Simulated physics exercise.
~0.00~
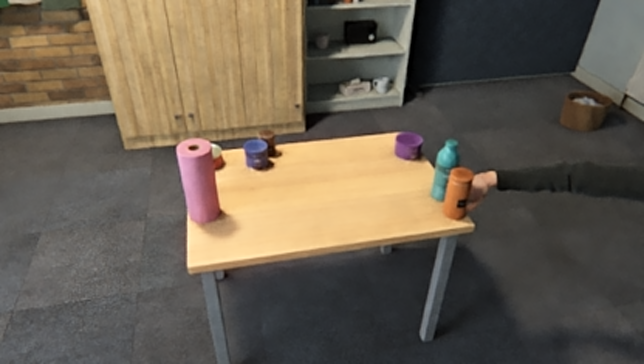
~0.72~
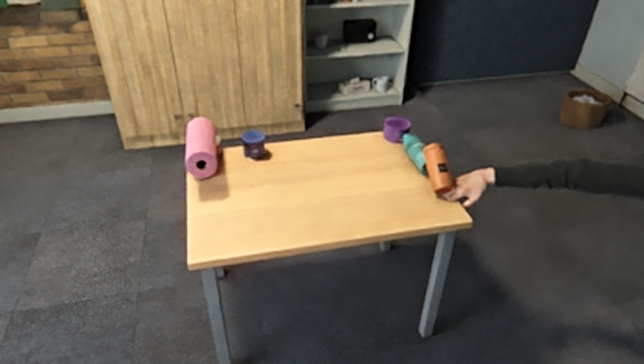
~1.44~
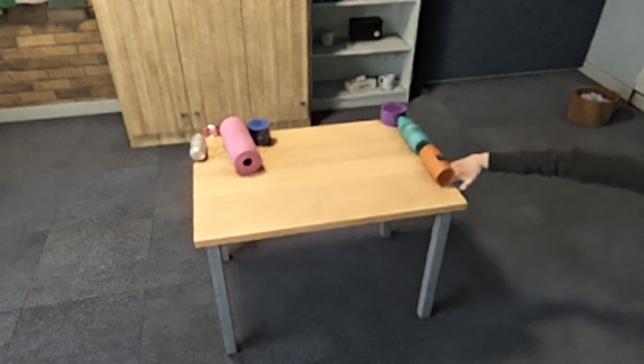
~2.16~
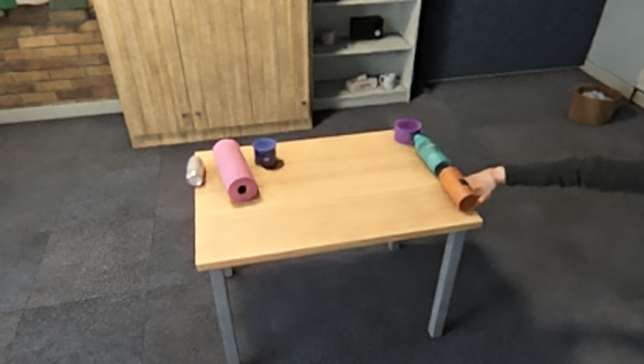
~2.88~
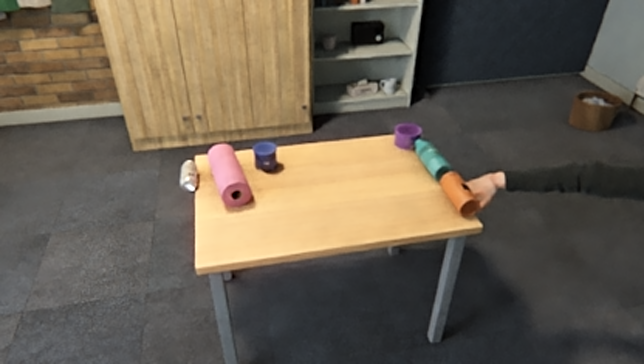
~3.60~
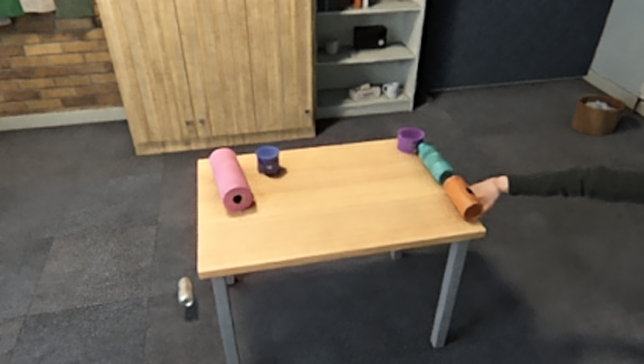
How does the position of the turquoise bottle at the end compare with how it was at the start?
At the start the turquoise bottle stands upright near the right side of the table. By the end it is lying on its side on the tabletop.
Hand at the edge of a small table jerking it about, toppling bottles and a pink roll, a white can dropping off.
